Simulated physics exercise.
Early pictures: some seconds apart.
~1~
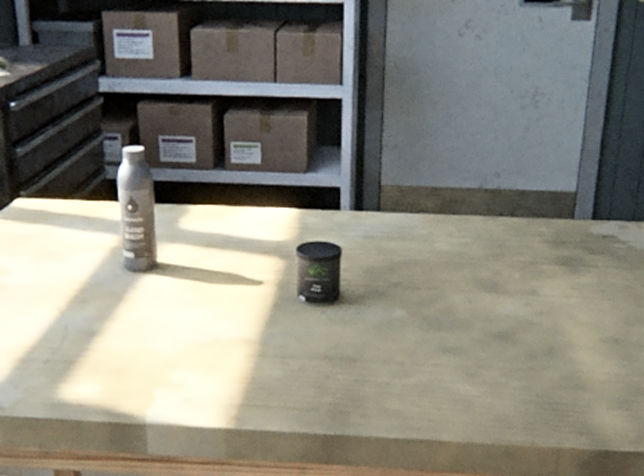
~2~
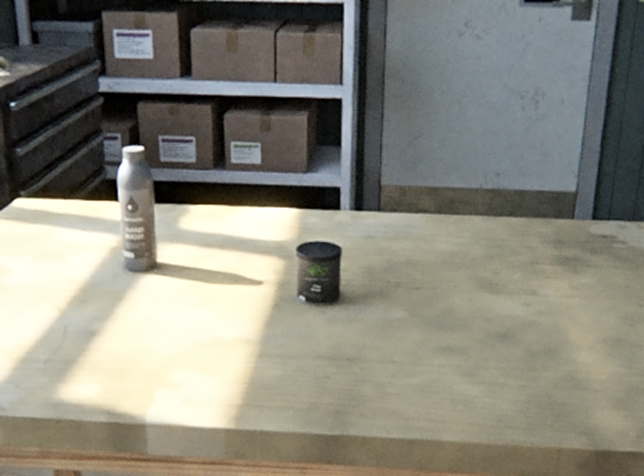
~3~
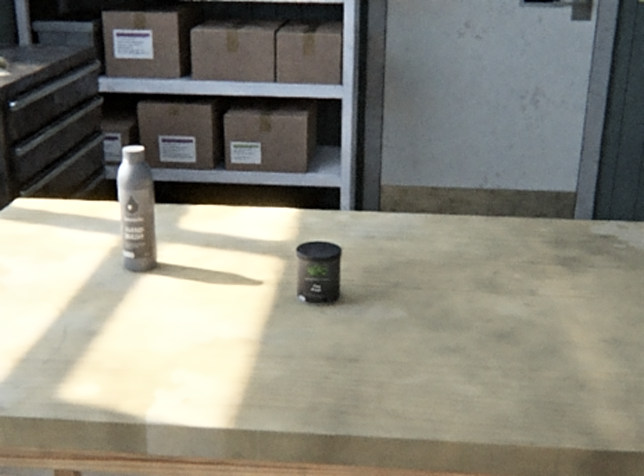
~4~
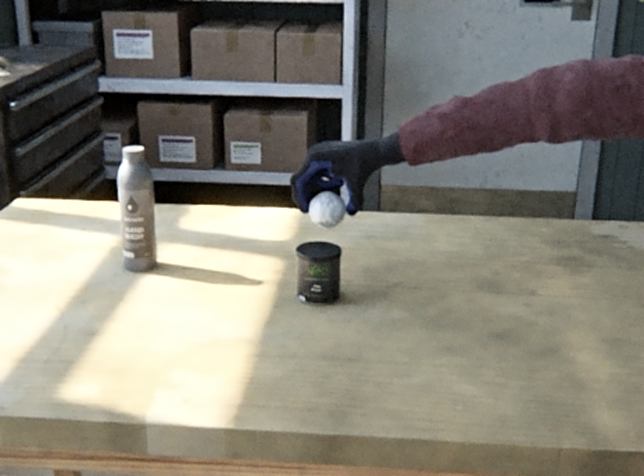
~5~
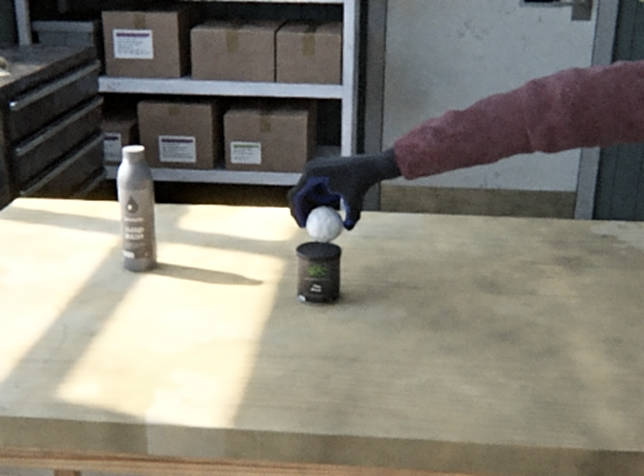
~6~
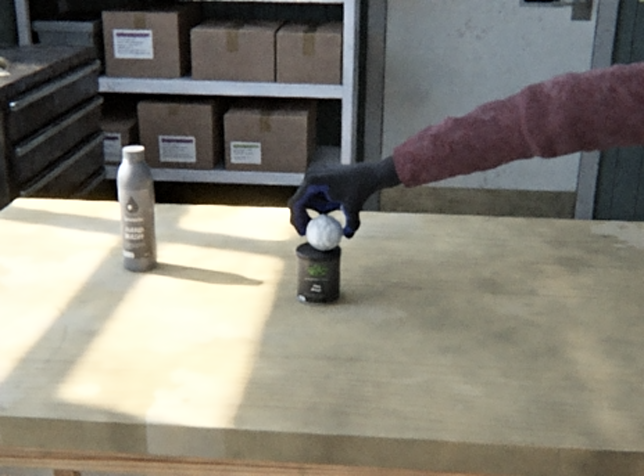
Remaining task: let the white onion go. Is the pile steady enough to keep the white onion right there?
Yes, it keeps it there.
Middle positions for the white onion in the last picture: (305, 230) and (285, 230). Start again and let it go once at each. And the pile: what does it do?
Case A: It does not fall; case B: It comes down.
Then, 0.70 s after the last picture, nothing has stirred.
Then, 1.60 s after the last picture, white onion resting near (325, 233).
At rest, all 3 in place. Seen from the same camera at the end, white onion near (325, 233). The pile holds.
